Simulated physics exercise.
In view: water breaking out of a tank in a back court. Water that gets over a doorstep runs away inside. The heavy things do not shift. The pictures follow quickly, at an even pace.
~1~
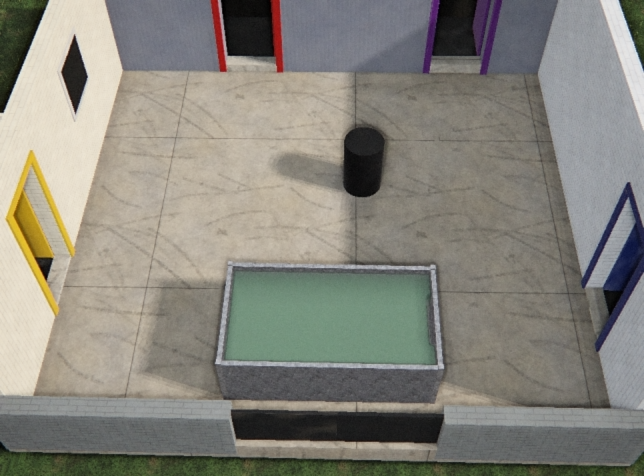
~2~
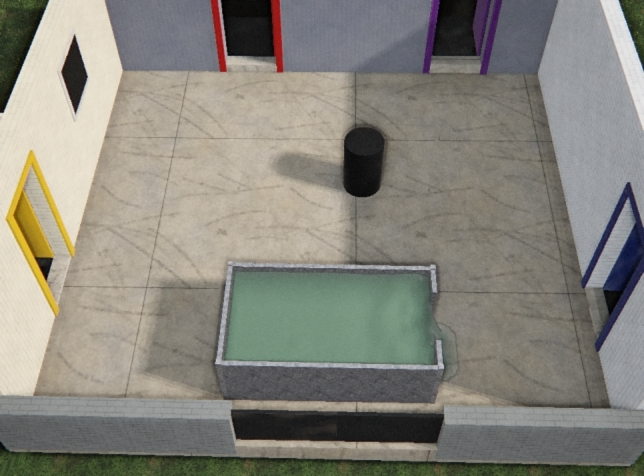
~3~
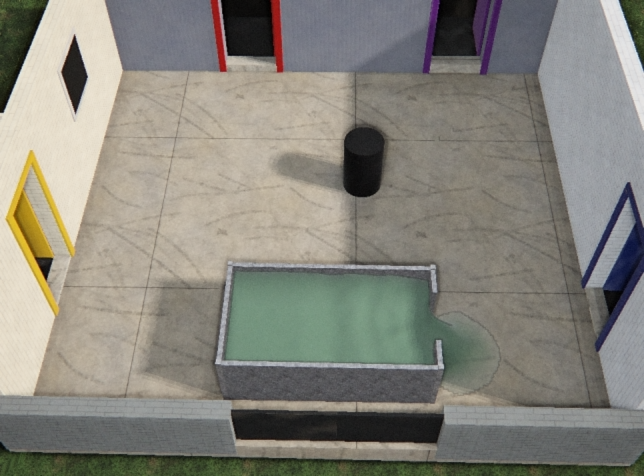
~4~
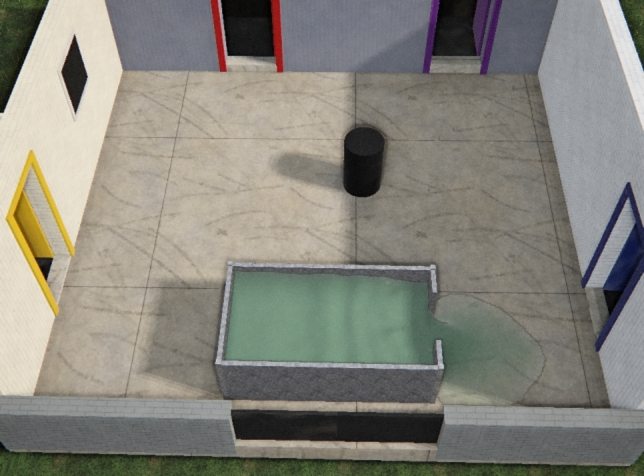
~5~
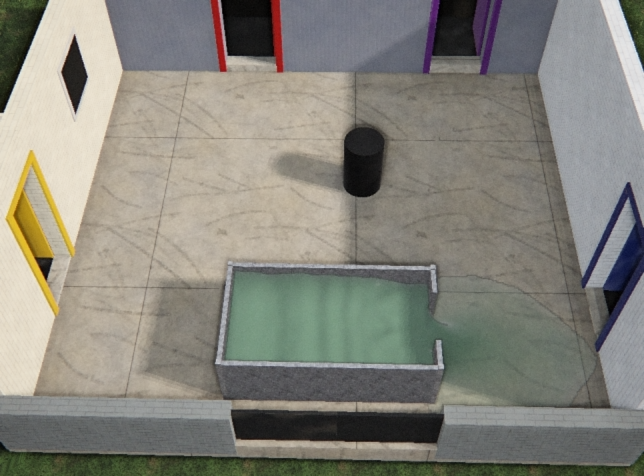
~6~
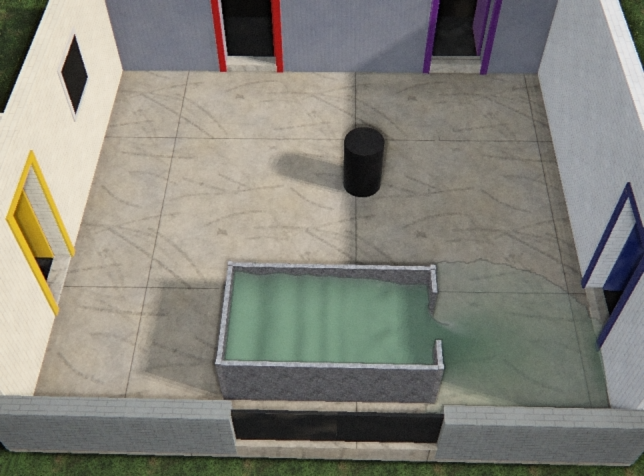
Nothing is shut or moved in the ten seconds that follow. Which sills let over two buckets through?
In the end: The purple door admits no more than that; the blue door lets in a lot; the yellow door admits no more than that; the red door admits no more than that.
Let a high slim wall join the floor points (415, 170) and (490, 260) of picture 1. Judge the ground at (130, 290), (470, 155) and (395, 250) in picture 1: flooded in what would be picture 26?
As listed: Not flooded, awash, no water.
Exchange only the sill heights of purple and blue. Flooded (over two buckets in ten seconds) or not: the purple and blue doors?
The purple door floods; the blue door lets more in.
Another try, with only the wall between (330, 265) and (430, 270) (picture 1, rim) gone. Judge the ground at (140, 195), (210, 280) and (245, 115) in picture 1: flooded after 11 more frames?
In that order: Not flooded, free of water, flooded.
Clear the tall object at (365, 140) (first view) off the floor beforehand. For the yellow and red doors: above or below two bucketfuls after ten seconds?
One by one: The yellow door lets less in, the red door lets less in.
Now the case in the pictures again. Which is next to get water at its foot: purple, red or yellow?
That is the purple-painted one.
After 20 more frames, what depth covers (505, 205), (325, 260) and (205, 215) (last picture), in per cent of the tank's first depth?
About 6, 0 and 0 per cent.
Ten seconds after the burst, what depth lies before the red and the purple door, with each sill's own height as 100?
About 20 and 30 per cent.
A moment on, water covers 15 % of the floor; the purple door not reached, the blue door over two buckets in, the yellow door not reached, the red door not reached.
Next, water covers 20 % of the floor; the purple door not reached, the blue door far over two buckets in, the yellow door not reached, the red door not reached.
Then, water covers 30 % of the floor; the purple door not reached, the blue door far over two buckets in, the yellow door not reached, the red door not reached.
Later, water covers 50 % of the floor; the purple door wet at the sill, nothing in, the blue door far over two buckets in, the yellow door not reached, the red door wet at the sill, nothing in.
In the end, water covers 85 % of the floor; the purple door wet at the sill, nothing in, the blue door far over two buckets in, the yellow door wet at the sill, nothing in, the red door wet at the sill, nothing in.
